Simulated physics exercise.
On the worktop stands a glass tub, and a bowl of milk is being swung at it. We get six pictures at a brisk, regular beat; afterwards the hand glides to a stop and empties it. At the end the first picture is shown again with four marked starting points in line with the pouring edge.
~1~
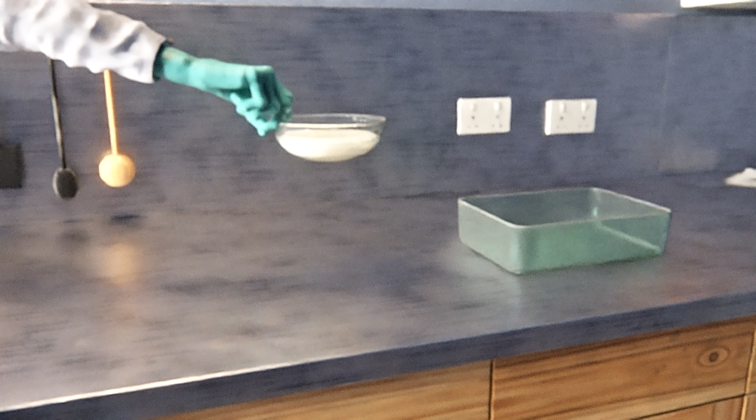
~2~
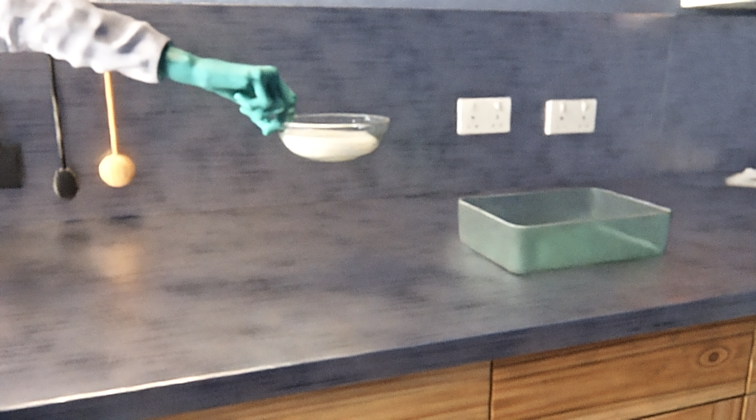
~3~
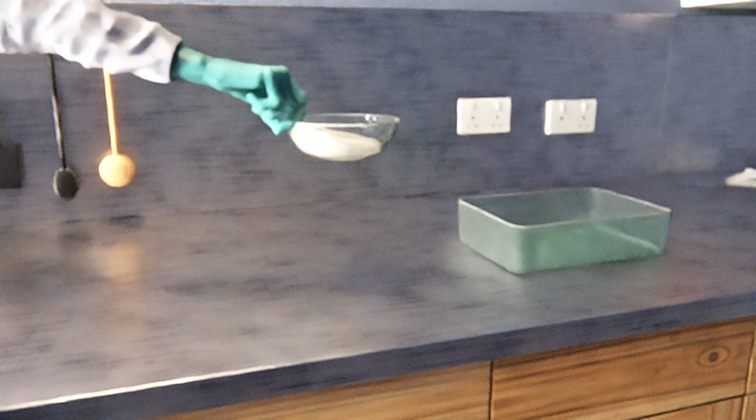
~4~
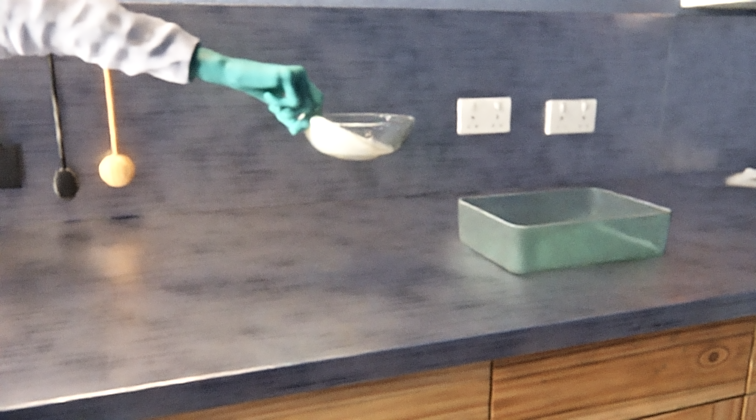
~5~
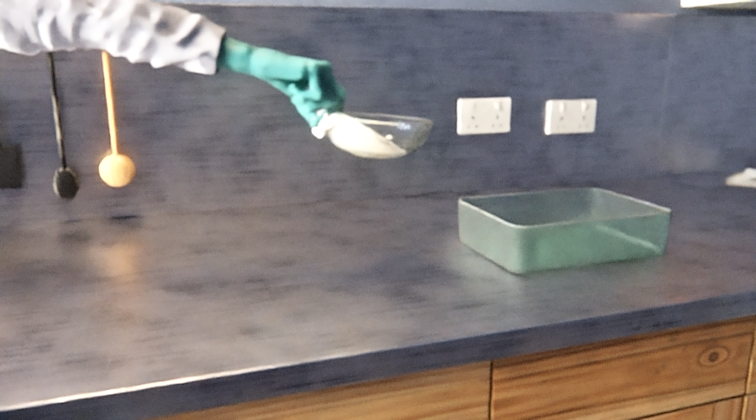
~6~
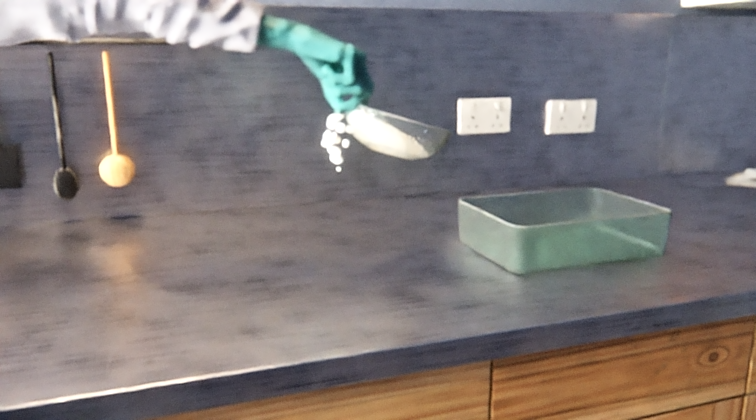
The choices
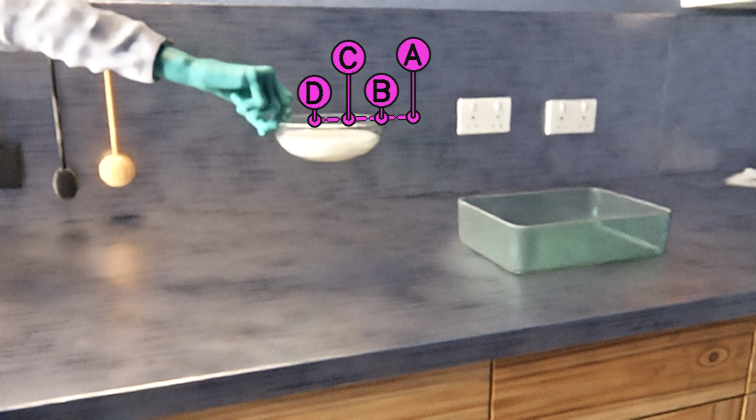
At first, a green-gloved hand holds a clear glass bowl of white milk upright above a dark worktop, left of an empty glass tub. The arm swings the bowl rightward, slowly then faster, and the milk shifts inside. The bowl tilts down to the right as white drops leave its left side.
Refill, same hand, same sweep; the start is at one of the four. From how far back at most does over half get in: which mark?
The limit is C.
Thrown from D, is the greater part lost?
Yes, it does.
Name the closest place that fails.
The answer is D.
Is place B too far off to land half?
No, that is safe.
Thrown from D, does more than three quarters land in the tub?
No, it does not.
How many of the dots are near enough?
Three of them.
On the marked copy, A at (413, 116); B at (381, 118); C at (348, 119); D at (314, 120).
If A is chosen, about 75 % lands in the tub, 7 % falls short and 17 % goes beside or beyond.
If B is chosen, about 76 % lands in the tub, 11 % falls short and 13 % goes beside or beyond.
If C is chosen, about 69 % lands in the tub, 24 % falls short and 7 % goes beside or beyond.
If D is chosen, about 33 % lands in the tub, 63 % falls short and 4 % goes beside or beyond.
